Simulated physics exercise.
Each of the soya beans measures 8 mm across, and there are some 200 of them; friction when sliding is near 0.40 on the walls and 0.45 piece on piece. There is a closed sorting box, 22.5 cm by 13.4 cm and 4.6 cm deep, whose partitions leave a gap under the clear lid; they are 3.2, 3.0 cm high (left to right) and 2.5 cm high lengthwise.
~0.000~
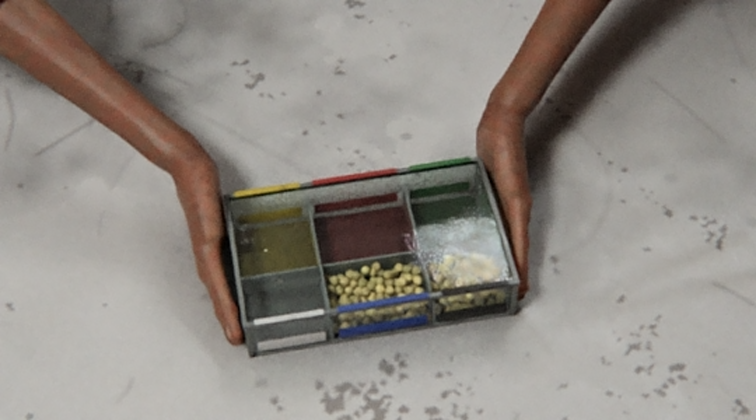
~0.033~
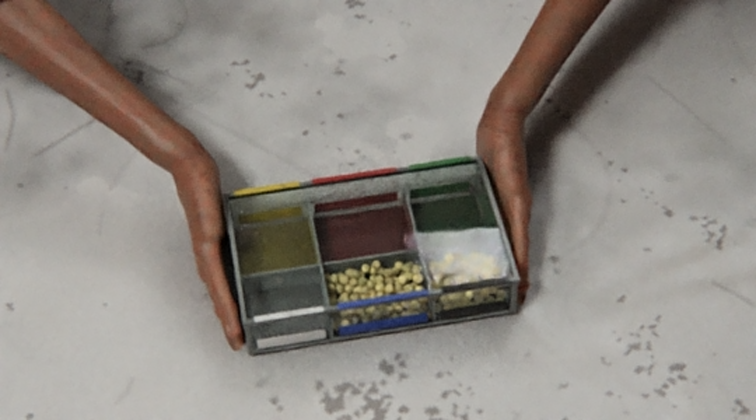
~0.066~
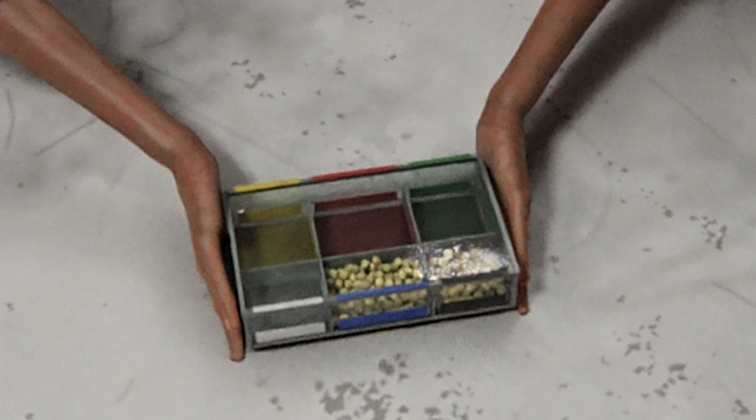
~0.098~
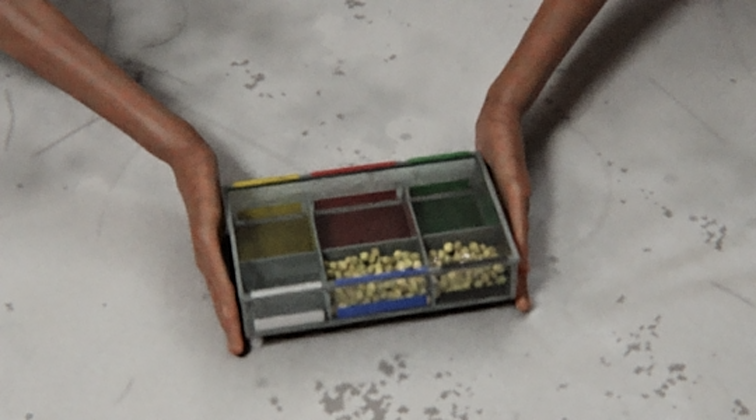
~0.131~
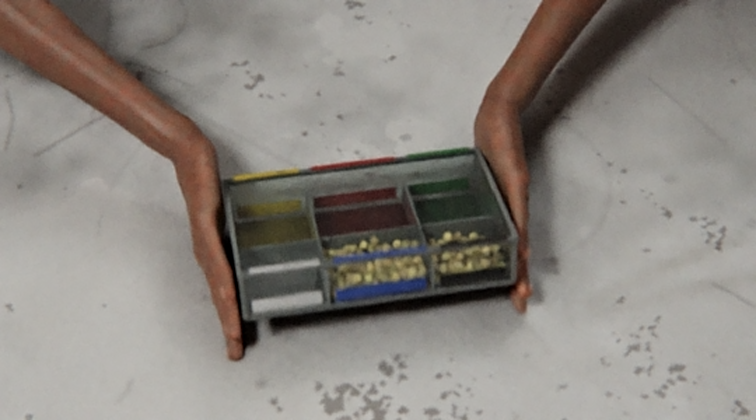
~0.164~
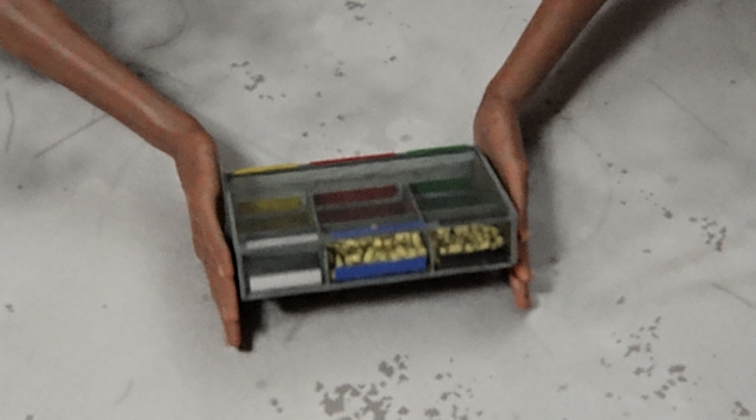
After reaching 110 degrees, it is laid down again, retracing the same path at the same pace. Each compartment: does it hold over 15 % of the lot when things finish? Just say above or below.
Red above, blue below, green above, yellow below, white below, black below.
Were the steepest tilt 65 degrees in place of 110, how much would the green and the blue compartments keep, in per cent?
Shares after the change: Green 10, blue 45, per cent.
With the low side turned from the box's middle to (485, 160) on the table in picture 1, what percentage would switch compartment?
70 %.
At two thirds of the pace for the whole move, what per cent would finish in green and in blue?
Final split: Green = 45 %, blue = 0 %.
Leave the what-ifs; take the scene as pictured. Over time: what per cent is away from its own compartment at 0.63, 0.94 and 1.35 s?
I'd put the three at close to 60, 100 and 100.
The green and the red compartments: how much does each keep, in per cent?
In the green compartment 45 percent, in the red 50 percent.
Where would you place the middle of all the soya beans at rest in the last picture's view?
At about (402, 221).
Then, at 0.63 s, tilt 109 degrees; red 35 %, blue 25 %, green 25 %, black 15 %.
After 0.94 s, tilt 45 degrees; red 50 %, green 45 %.
Then, at 1.35 s, tilt 0 degrees; red 50 %, green 45 %.
At rest (1.8 s), red 50 %, blue 0 %, green 45 %, yellow 0 %, white 0 %, black 0 %.
